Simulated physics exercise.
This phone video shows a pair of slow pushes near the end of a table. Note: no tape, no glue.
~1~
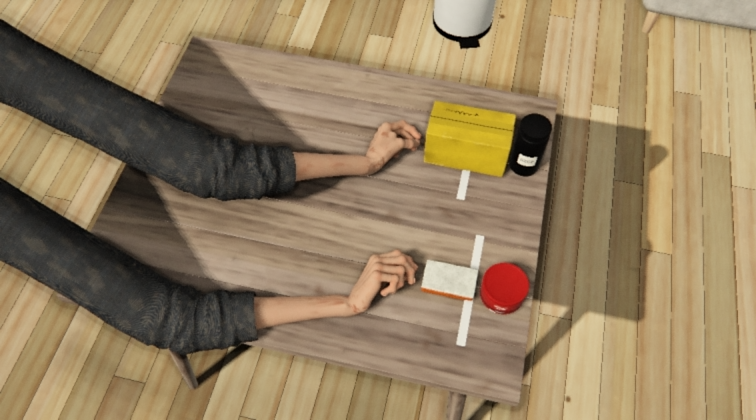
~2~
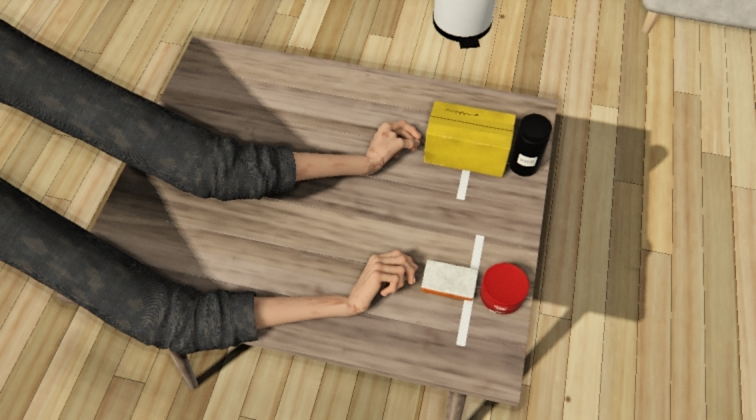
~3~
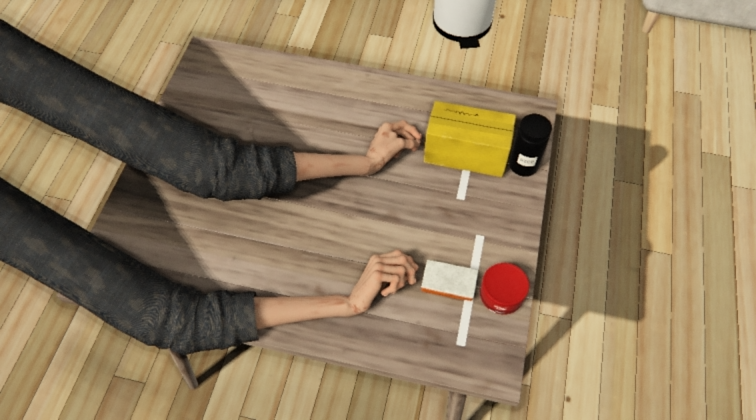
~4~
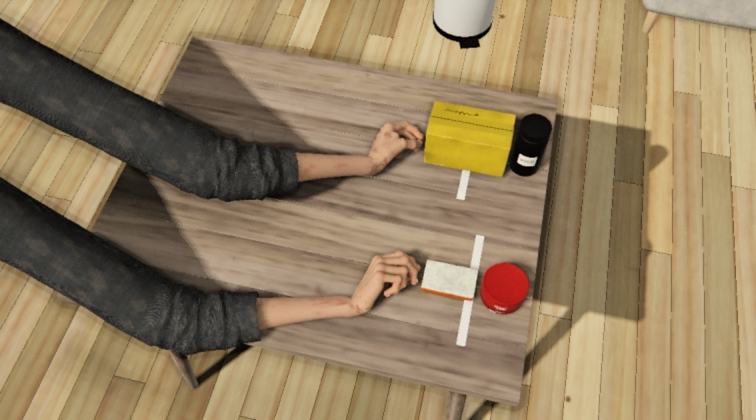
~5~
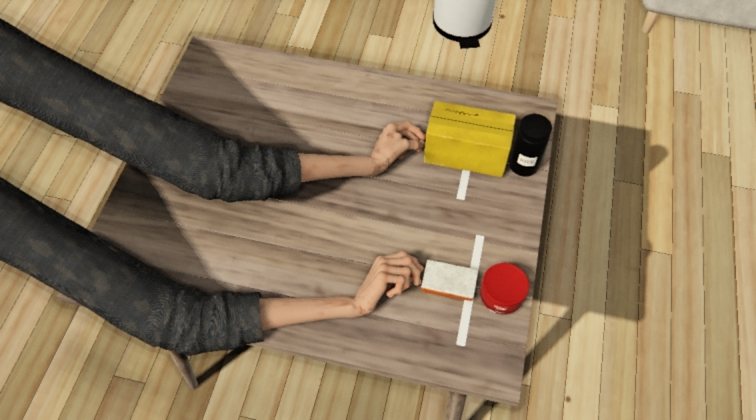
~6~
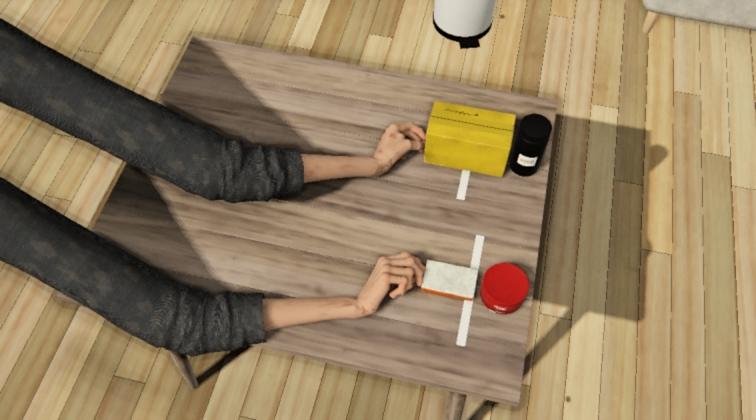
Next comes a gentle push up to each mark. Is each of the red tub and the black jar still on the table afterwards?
Afterwards: Red tub - no, it is off; black jar - no, it is off.
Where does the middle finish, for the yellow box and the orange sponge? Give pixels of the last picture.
So the yellow box finishes at (517, 148), and the orange sponge finishes at (502, 292).
Then, 1.50 s later than the last frame, red tub tilted by 49° near (560, 319); black jar dropping near (587, 231).
When it is over, the red tub falls off the table, near (448, 396); the black jar falls off the table, near (617, 328).
